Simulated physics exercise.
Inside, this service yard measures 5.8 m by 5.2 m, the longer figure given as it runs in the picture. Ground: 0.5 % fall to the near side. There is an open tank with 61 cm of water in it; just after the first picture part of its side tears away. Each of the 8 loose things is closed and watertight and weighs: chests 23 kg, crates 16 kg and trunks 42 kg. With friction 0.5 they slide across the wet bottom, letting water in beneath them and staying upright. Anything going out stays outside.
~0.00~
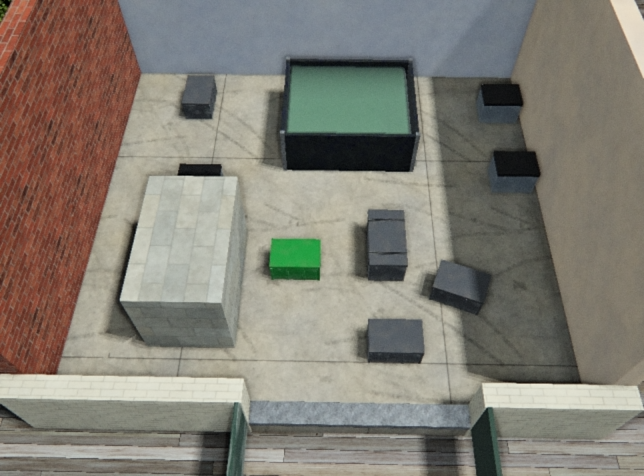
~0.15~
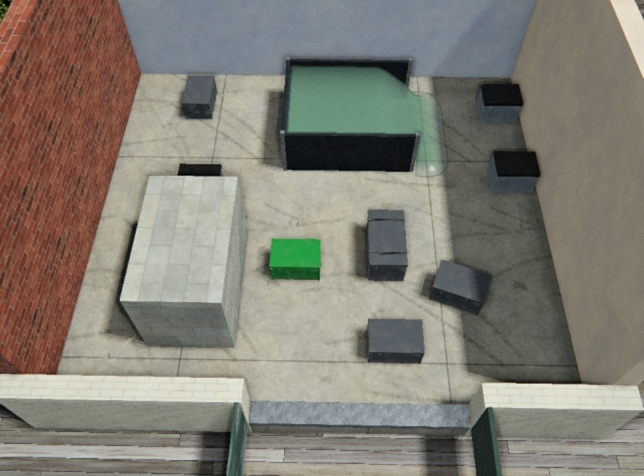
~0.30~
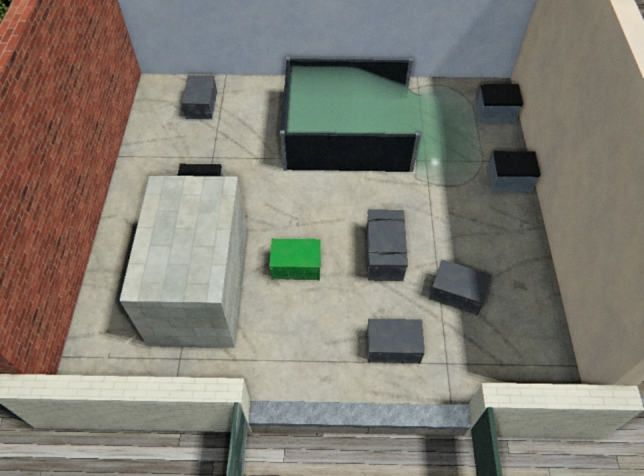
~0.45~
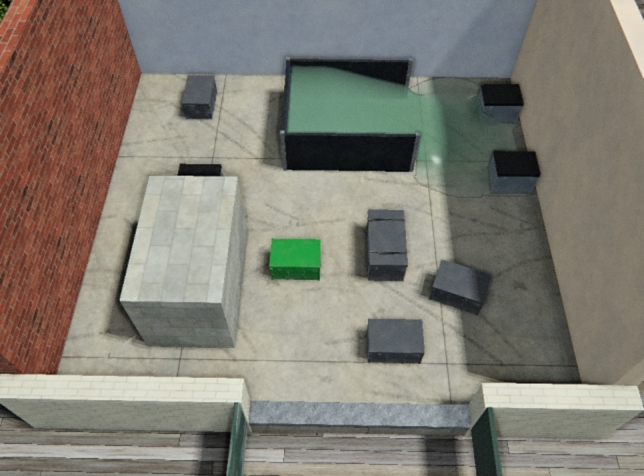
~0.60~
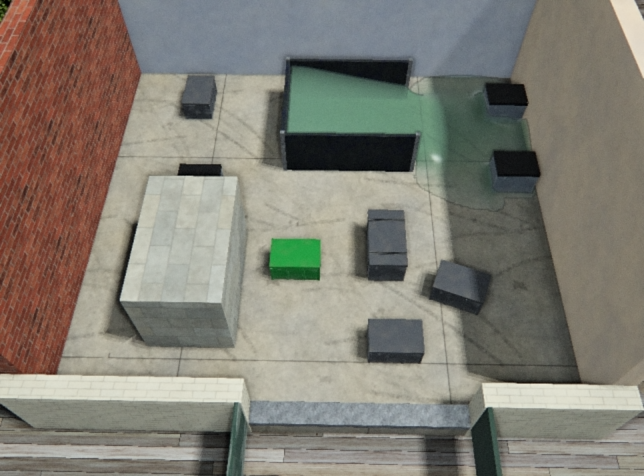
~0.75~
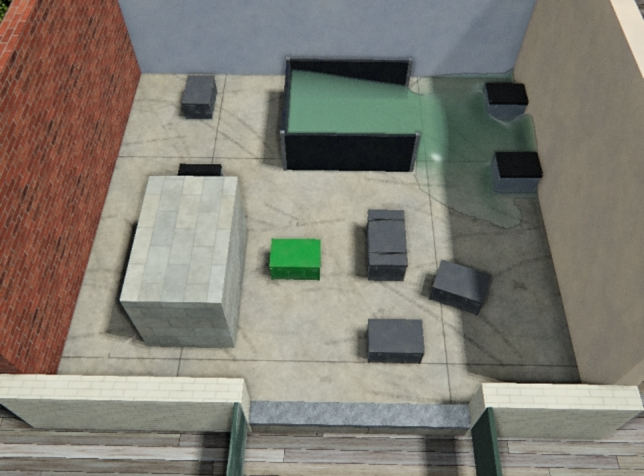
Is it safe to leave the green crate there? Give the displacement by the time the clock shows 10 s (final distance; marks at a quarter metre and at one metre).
Odds are it hangs on where it is.
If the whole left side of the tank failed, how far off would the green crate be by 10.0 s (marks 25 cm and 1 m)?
The green crate remains where it was.
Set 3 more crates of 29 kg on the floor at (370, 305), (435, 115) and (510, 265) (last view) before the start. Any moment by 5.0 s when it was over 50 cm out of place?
Well, in that order it's lower, higher and higher.
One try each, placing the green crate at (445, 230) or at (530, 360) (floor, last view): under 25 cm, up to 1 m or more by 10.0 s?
First it is swept away, then it is swept away.
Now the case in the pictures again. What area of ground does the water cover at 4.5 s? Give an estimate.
The covered patch comes to about 21 m2.
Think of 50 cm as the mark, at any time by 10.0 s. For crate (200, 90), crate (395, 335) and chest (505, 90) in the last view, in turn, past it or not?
Item by item, they came out below the mark, above the mark and below the mark.
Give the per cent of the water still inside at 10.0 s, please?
Roughly 76 percent.
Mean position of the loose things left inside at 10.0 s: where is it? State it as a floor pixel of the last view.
(297, 242).
After 2.0 s the green crate is near (295, 252), 0.0 m from its start, aground; 0 of 8 are out; 1 afloat.
After 4.5 s the green crate is near (295, 252), 0.0 m from its start, aground; 0 of 8 are out; 1 afloat.
After 7.0 s the green crate is near (295, 252), 0.0 m from its start, aground; 0 of 8 are out; 1 afloat.
After 10.0 s the green crate is near (295, 252), 0.0 m from its start, aground; 0 of 8 are out; 0 afloat.
